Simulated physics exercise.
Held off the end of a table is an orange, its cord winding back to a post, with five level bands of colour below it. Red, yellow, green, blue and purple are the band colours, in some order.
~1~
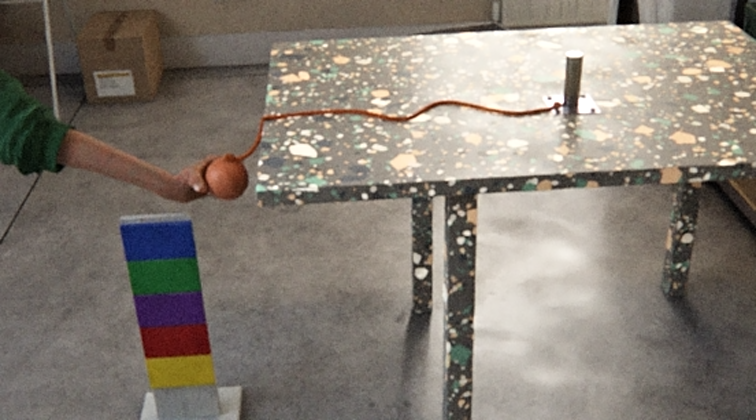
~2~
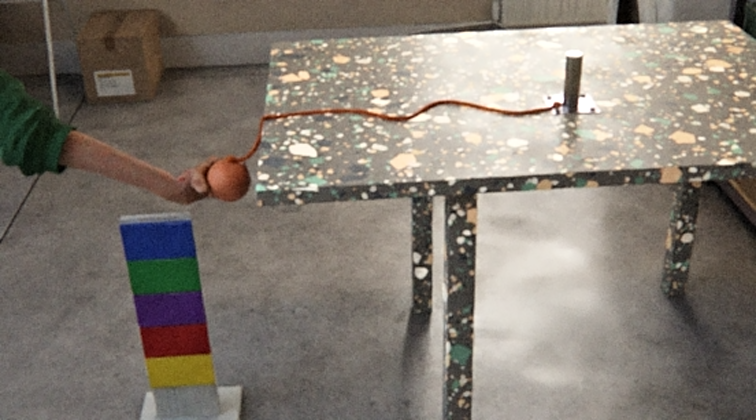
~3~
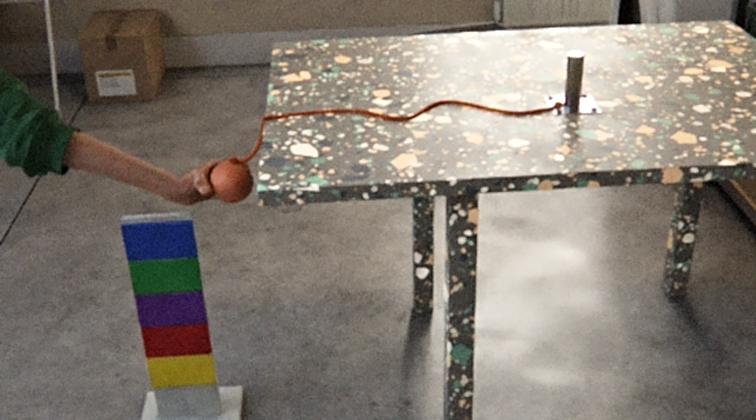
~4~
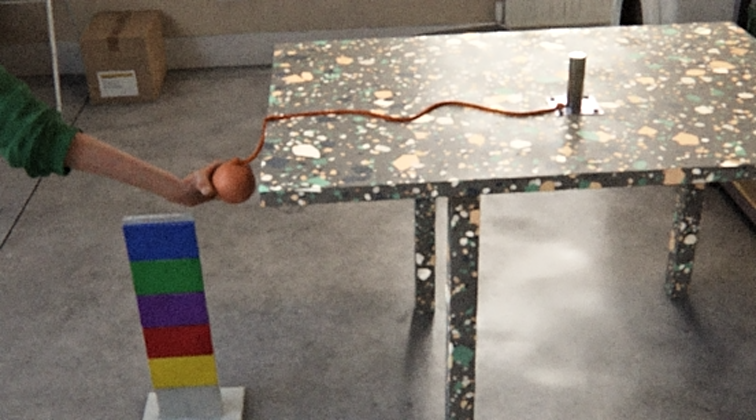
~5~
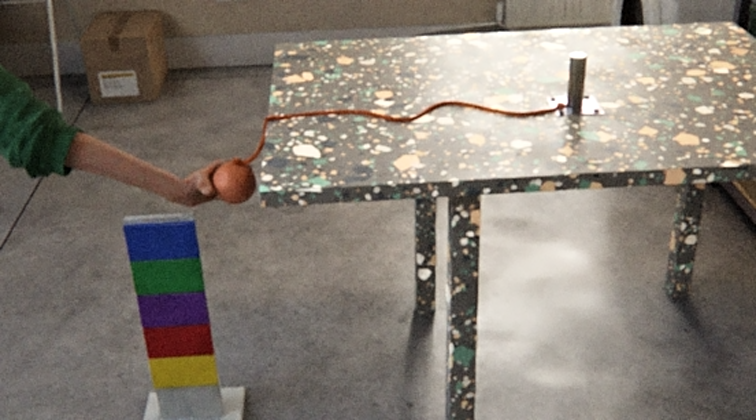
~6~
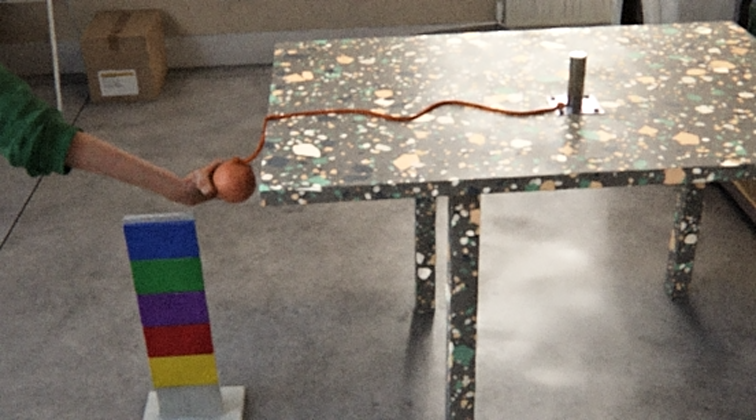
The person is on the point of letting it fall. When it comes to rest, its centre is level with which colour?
The blue one.
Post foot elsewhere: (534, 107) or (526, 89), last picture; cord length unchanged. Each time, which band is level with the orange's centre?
First try: Green; second try: Green.
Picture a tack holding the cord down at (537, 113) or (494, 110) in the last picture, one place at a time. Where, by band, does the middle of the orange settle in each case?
In order: Blue; blue.
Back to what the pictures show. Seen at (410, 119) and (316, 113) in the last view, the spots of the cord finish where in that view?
The first one ends up at (378, 114) and the second one at (277, 119).
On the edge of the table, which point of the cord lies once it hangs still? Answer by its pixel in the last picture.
About (303, 114).
Early on, orange near (252, 228); level with blue.
Midway, orange near (292, 229); level with blue.
Near the end, orange near (283, 233); level with blue.
Finally, orange near (279, 234); level with blue. Its middle rests at the blue band.
